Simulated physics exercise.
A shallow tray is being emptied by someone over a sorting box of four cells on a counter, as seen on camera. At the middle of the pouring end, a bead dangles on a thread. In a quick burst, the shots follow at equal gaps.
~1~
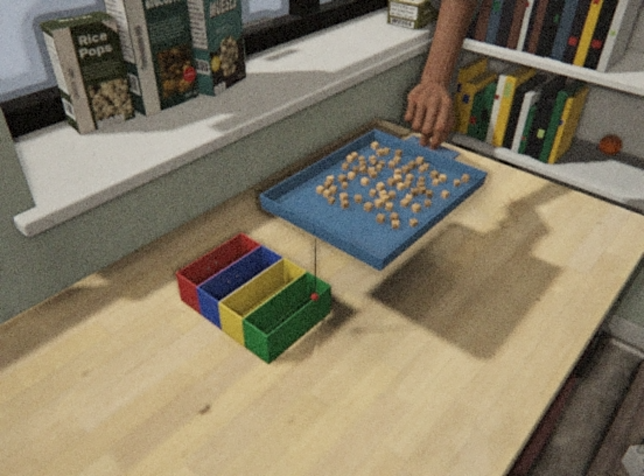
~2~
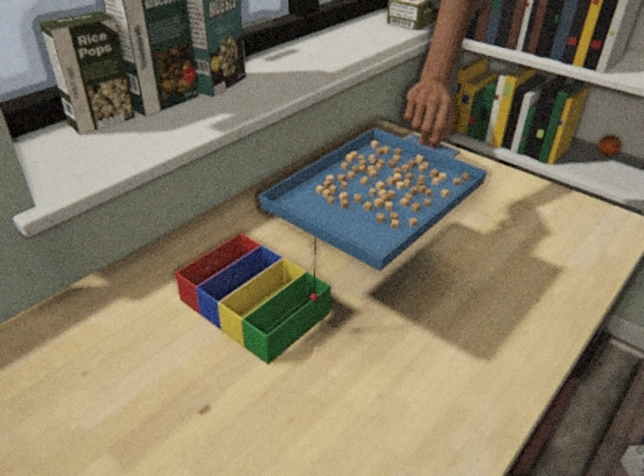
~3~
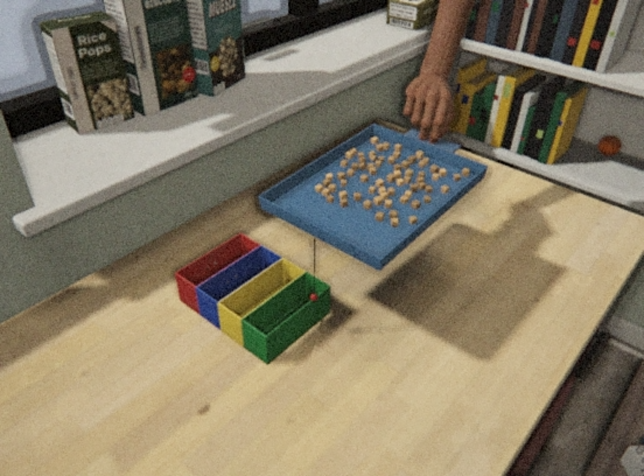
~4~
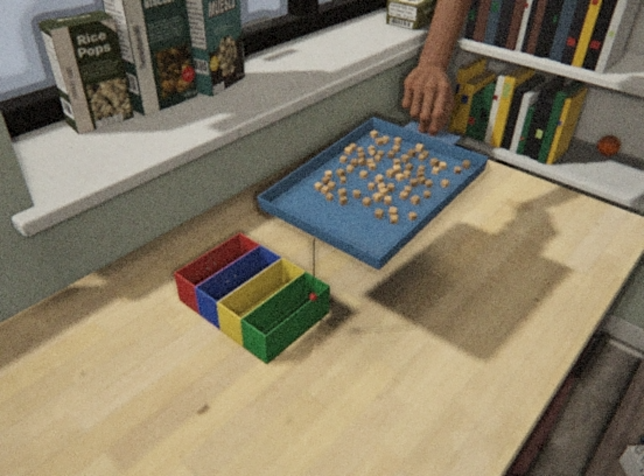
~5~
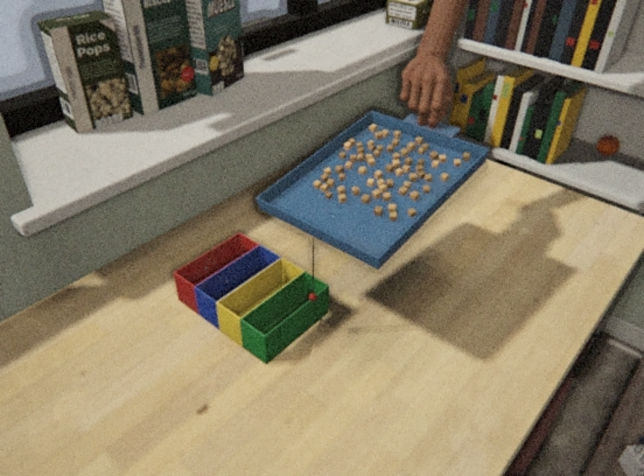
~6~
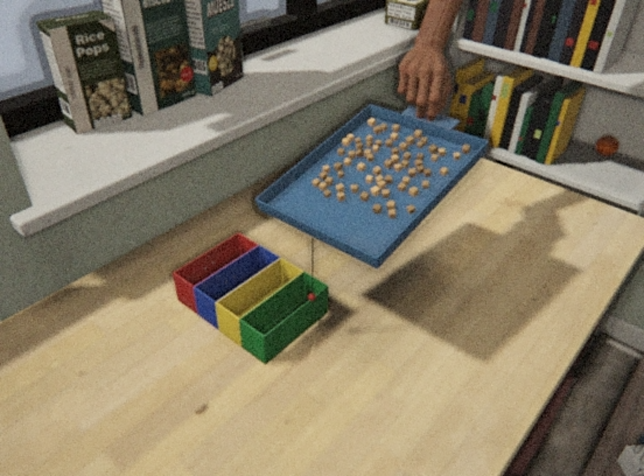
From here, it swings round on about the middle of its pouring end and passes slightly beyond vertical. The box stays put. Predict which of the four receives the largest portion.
The yellow one receives the largest portion.
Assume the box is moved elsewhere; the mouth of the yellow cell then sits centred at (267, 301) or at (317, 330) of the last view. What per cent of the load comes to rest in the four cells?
Result: 90 % and 70 %.
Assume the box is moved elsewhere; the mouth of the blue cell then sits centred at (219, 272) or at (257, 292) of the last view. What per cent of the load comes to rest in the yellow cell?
About 40 per cent, then about 30 per cent.
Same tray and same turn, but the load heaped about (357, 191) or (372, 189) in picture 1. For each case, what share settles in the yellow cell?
It comes to about 40 per cent the first time and about 40 per cent the second.
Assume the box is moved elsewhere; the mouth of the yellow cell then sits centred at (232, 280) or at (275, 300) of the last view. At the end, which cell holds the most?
Try one: The green one; try two: The cell in blue.
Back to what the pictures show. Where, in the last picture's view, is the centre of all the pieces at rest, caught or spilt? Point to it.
I'd place the middle at about (252, 326).
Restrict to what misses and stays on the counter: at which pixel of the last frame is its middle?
Close to pixel (260, 407) in the last view.
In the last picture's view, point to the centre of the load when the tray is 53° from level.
Close to (291, 211).
Shortly afterwards, tray tipped steeply; all but a few on the tray; a little falling or outside the box.
Next, tray tipped right over; the bulk on the tray; a little in the yellow cell; only a few in the green cell; only a few in the blue cell; a little falling or outside the box.
Some moments later, tray tipped past a quarter turn; near a third in the yellow cell; near a quarter in the green cell; a little in the blue cell; near a quarter falling or outside the box.
In the end, tray tipped past a quarter turn; near a third in the yellow cell; near a quarter in the green cell; a little in the blue cell; none at all in the red cell; near a quarter outside the box.
